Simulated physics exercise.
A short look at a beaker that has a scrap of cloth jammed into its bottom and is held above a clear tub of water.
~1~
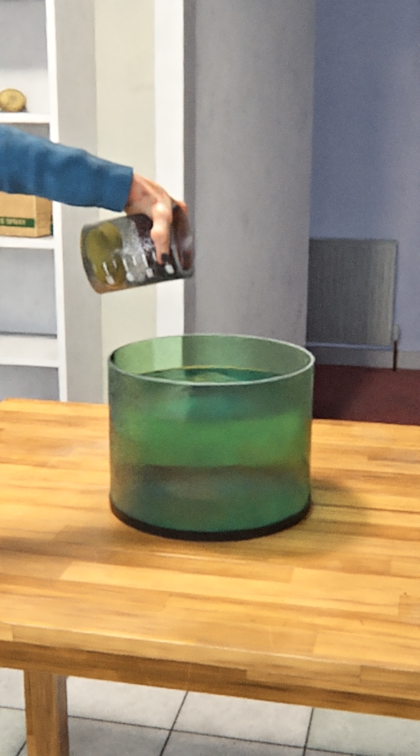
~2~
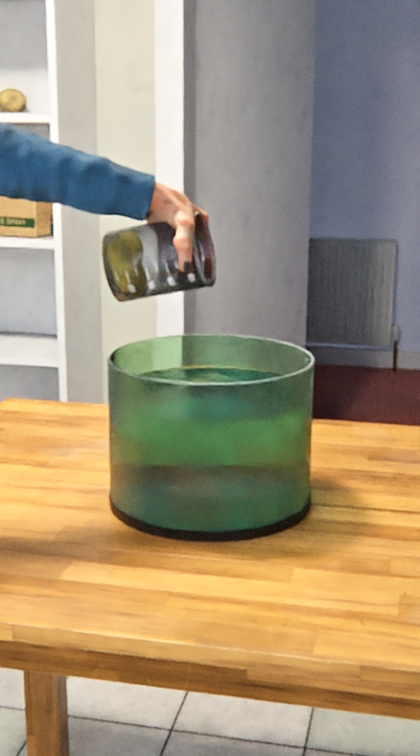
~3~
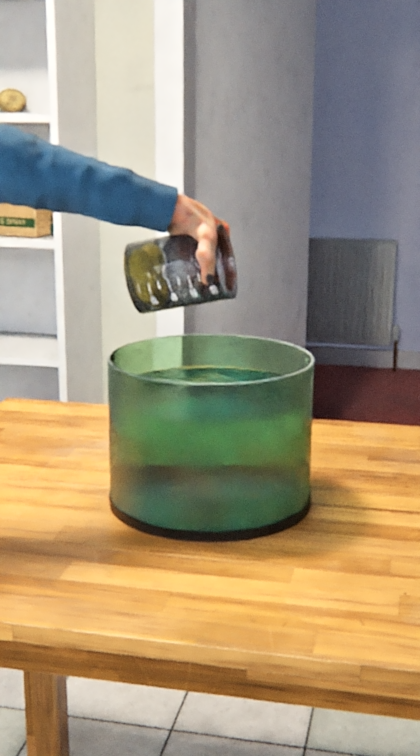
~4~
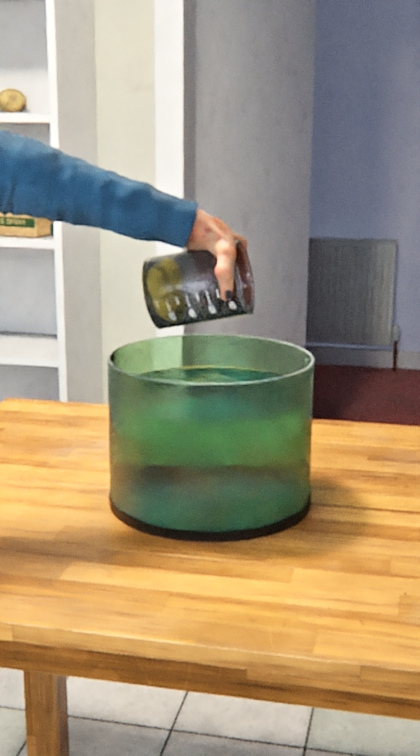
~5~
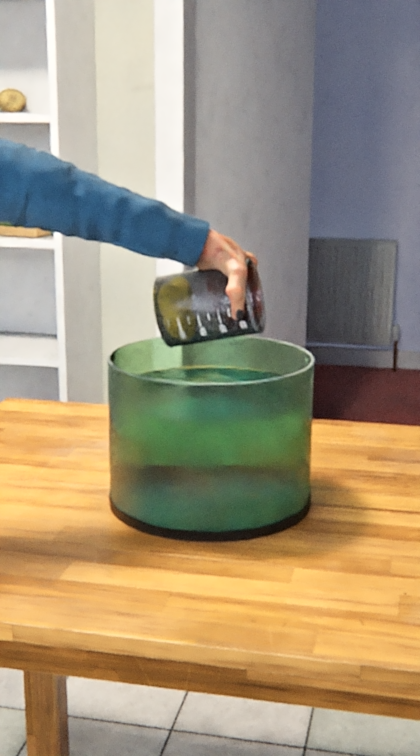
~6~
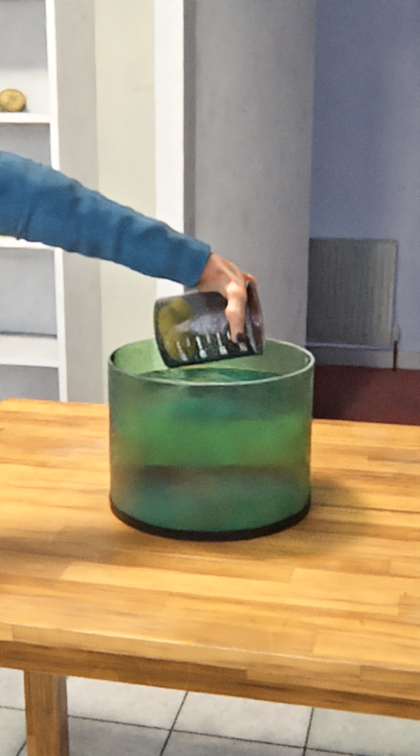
A beaker lying on its side, with something yellowish at its left end, is gripped by a blue-sleeved hand above a greenish clear tub of water on a wooden table. The hand carries it rightward and down in steady steps, until it is just over the water's surface, still sideways.
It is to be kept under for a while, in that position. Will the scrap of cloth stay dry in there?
No.
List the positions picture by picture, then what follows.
Beaker (140, 250) on its side; above the clear tub, in the first picture.
Beaker (161, 258) on its side; scrap of cloth (126, 264); coming down, in the second picture.
Beaker (182, 270) on its side; lower, in the third picture.
Beaker (200, 286) on its side; scrap of cloth (165, 291); lower still, in the fourth picture.
Beaker (211, 304) on its side; close to the surface, in the fifth picture.
Beaker (211, 326) on its side; scrap of cloth (176, 331); just over the surface, in the sixth picture.
Next, the beaker enters the water.
After that, water pours in as the air escapes.
Finally, the beaker is under, flooded, and the scrap of cloth is wet.
